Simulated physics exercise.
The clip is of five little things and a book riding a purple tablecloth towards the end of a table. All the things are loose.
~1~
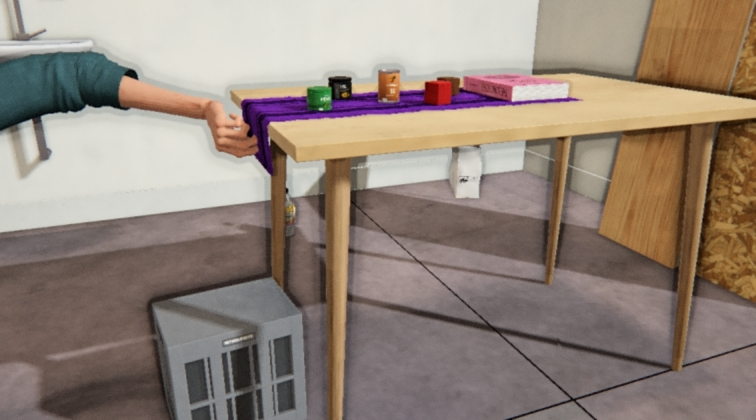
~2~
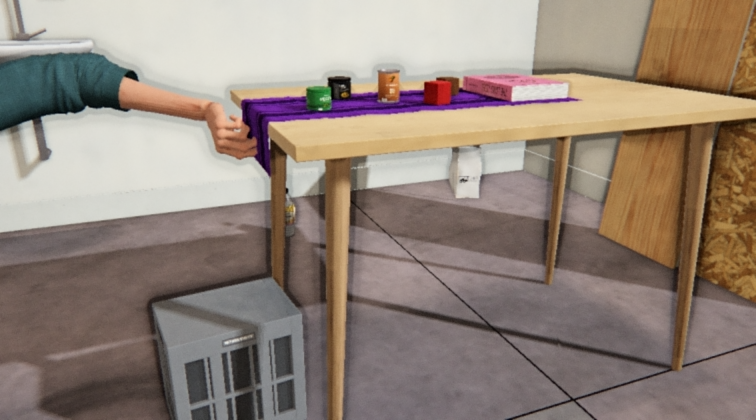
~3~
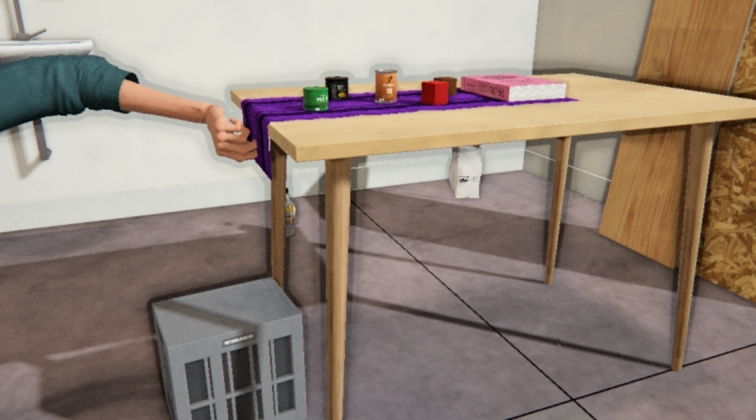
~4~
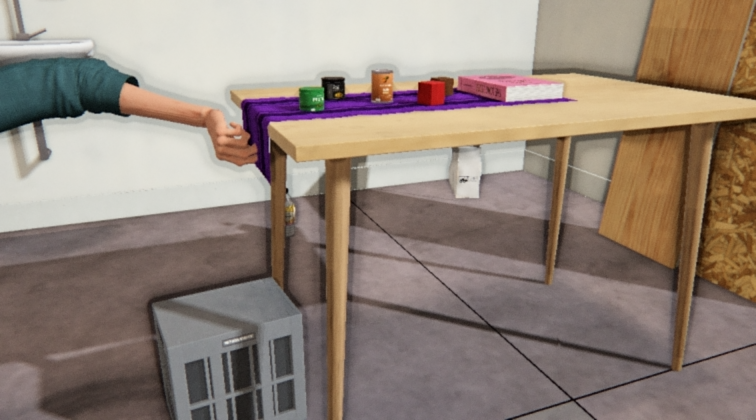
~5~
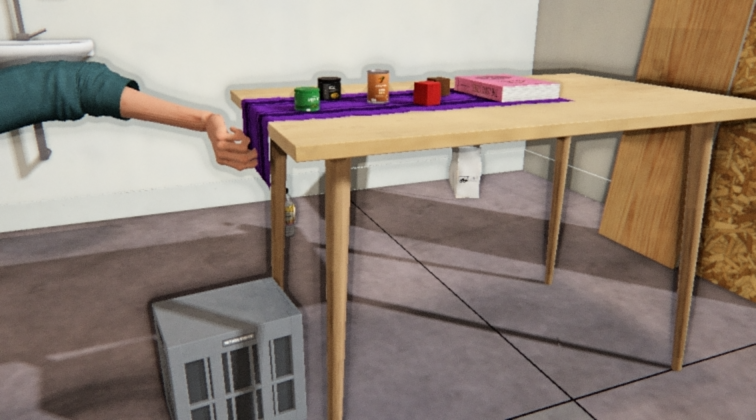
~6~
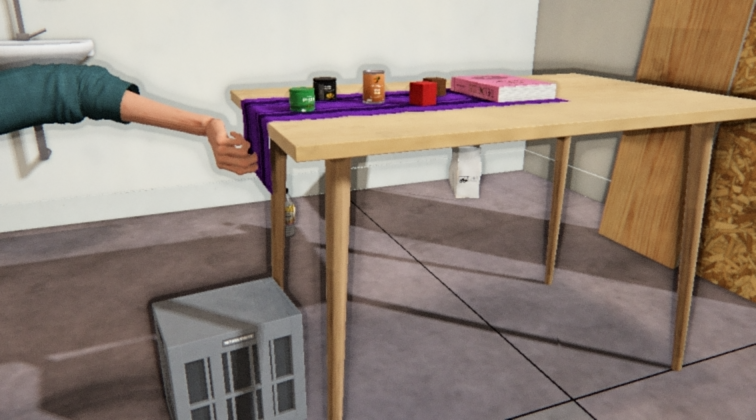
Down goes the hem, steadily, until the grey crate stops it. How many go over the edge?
The count of fallen things is three.
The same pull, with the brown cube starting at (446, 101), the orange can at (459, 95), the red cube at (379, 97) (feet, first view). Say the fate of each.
The brown cube keeps its place on top, the orange can remains up, the red cube tumbles off.
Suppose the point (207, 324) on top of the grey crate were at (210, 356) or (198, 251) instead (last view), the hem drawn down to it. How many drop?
The count: 4 and 1.
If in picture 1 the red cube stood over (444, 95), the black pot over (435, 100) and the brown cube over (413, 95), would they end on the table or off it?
The red cube stays on, the black pot keeps its place on top, the brown cube does not fall.
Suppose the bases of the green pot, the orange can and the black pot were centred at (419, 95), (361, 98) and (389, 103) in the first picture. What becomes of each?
The green pot holds on, the orange can is carried off, the black pot is carried off.
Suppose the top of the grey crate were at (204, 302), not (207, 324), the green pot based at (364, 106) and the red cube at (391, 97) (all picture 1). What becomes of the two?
The green pot goes over, the red cube holds on.
Soon after, hem near (259, 242); green pot gone.
Then, hem near (261, 283); green pot and black pot gone.
At rest, hem on the crate; green pot, black pot and orange can gone. It carries off three.
